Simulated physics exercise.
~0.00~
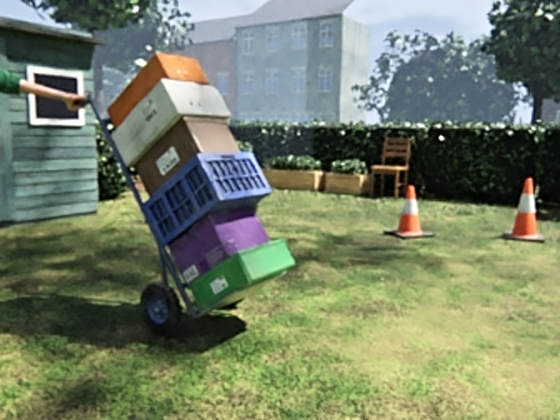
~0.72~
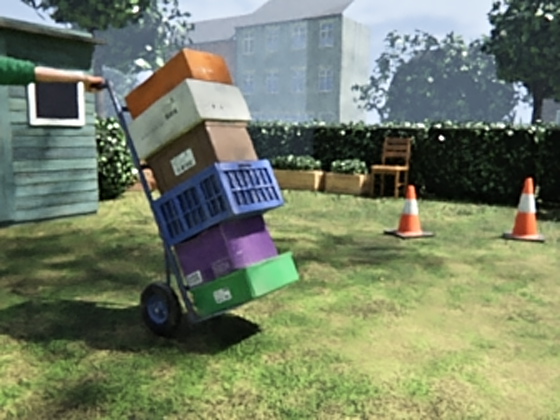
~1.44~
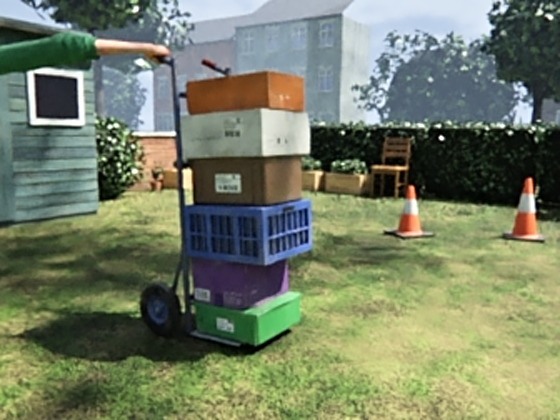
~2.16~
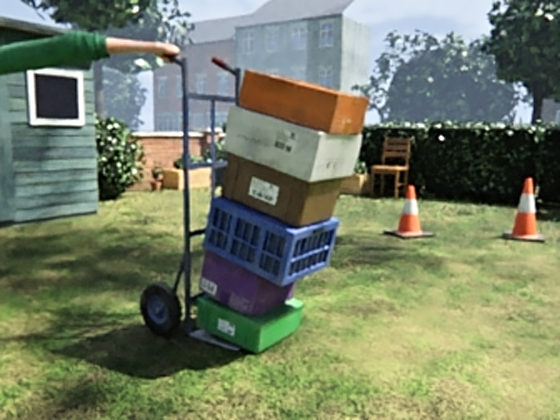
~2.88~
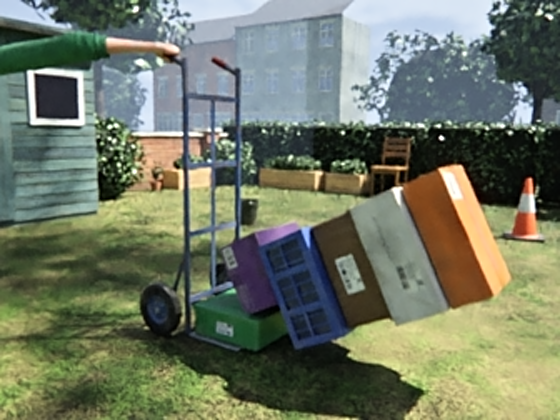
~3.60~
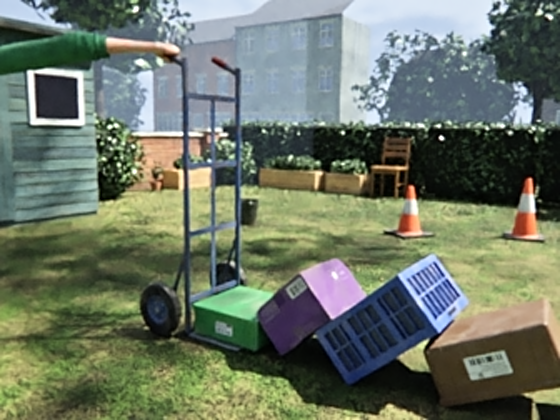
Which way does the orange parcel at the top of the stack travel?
The orange parcel moves to the right, first as the truck is swung upright and then as the stack topples over.
